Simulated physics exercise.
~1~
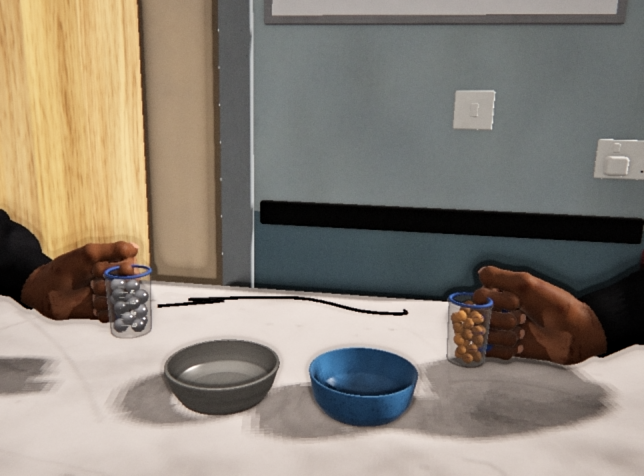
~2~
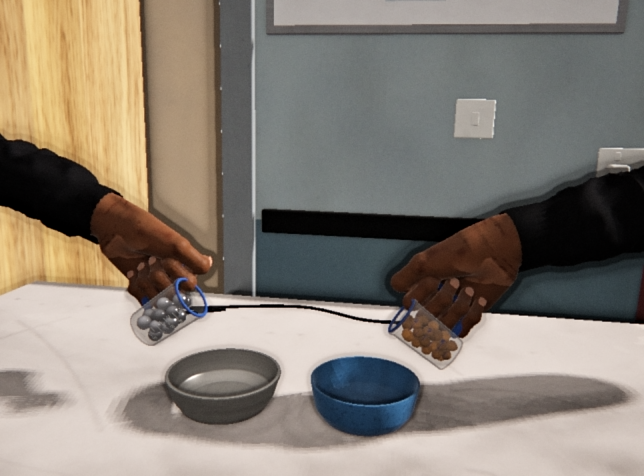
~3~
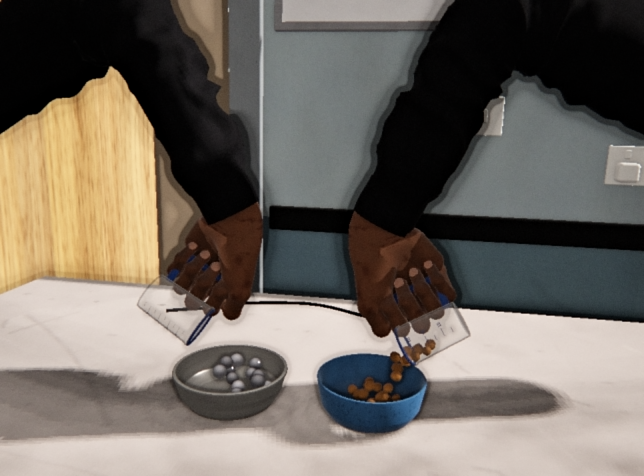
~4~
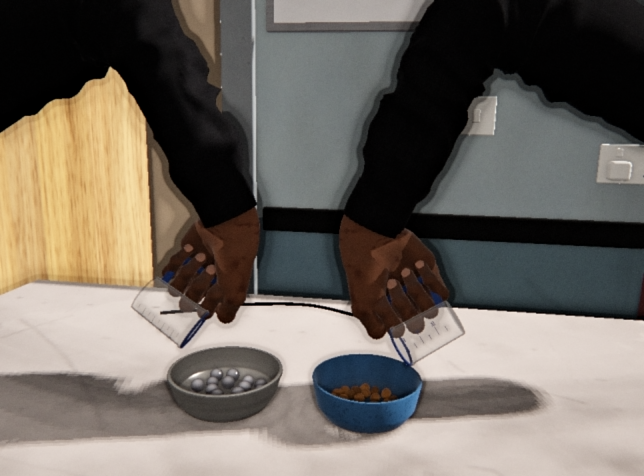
In the video, two hands lift clear cups of small silver and orange-brown balls from a white surface, then tilt and overturn them above two shallow bowls. The silver balls settle in the gray bowl on the left and the orange-brown ones in the blue bowl, with none spilled.
